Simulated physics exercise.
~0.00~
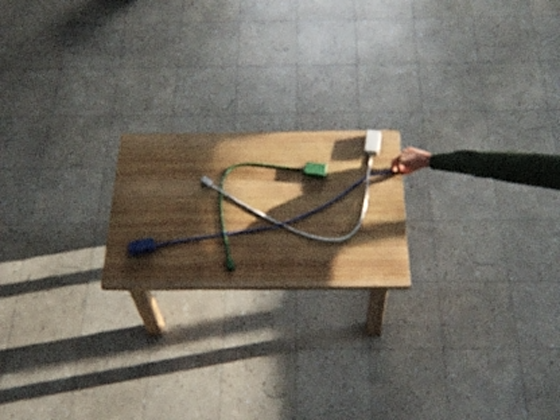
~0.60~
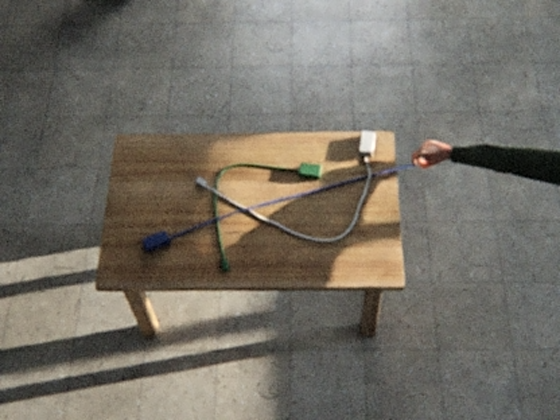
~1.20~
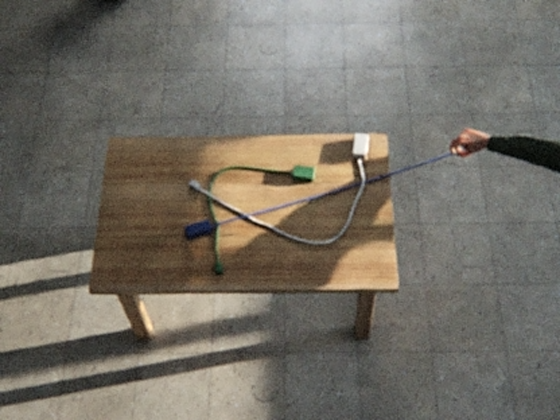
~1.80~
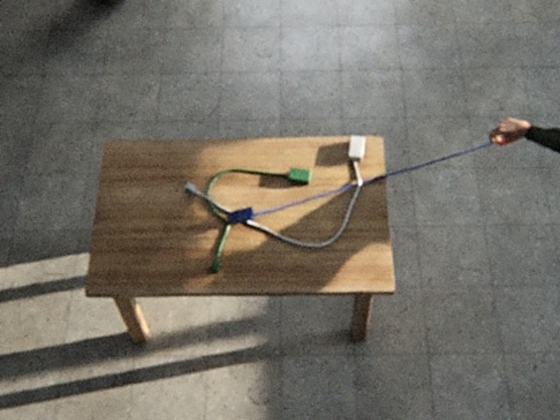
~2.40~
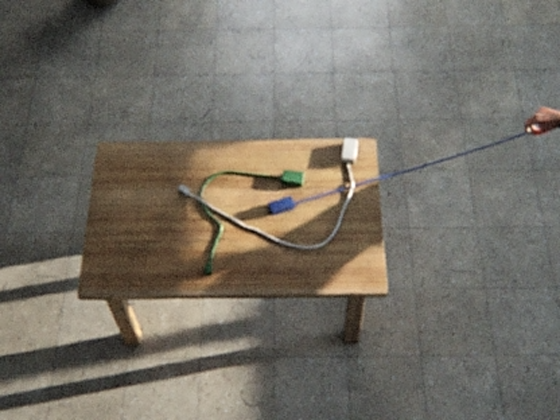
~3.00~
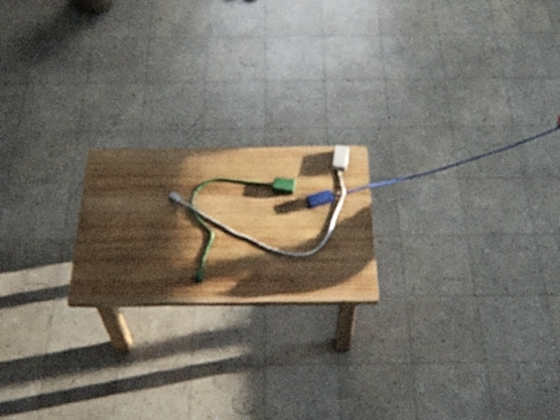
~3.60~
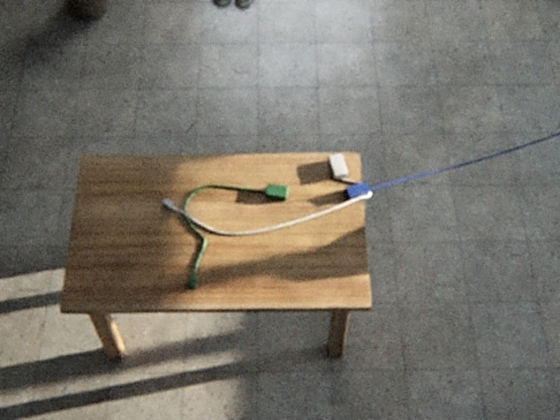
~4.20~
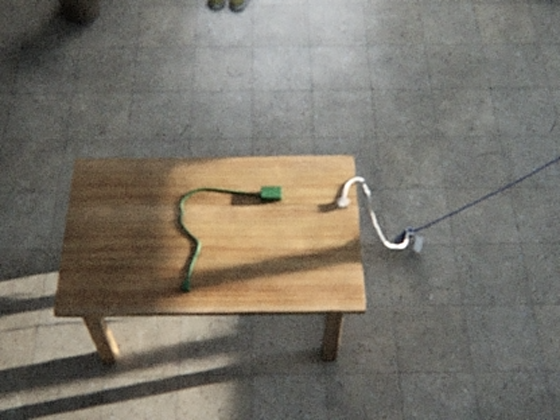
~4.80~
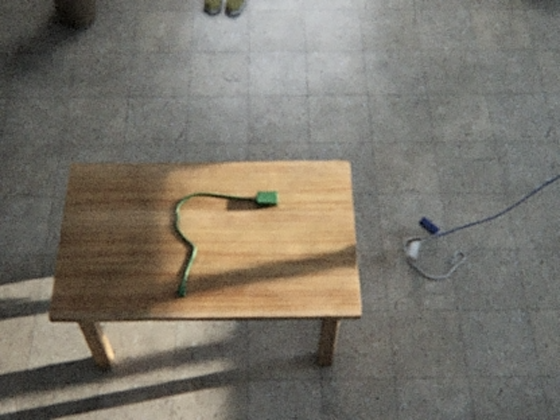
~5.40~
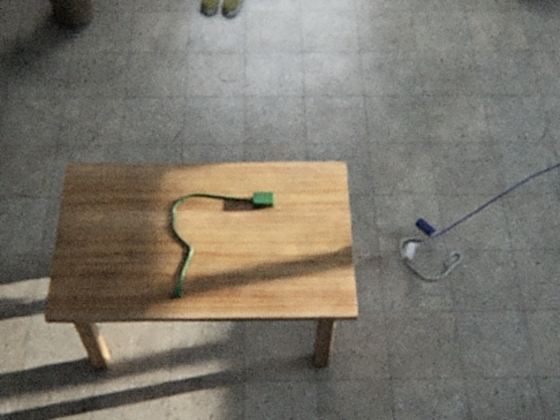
A hand in a dark sleeve grips the end of a blue cable at the right side of a wooden table, seen from above on a grey tiled floor. Green, white and blue cables cross on the tabletop, the blue charger at left, the green one near the middle and the white one at upper right. The hand pulls the blue cable away to the right, and its charger slides across the wood. Near the right edge it catches the white cable, and both go over the side. They end on the floor, while the green cable and charger remain on the table, barely disturbed.
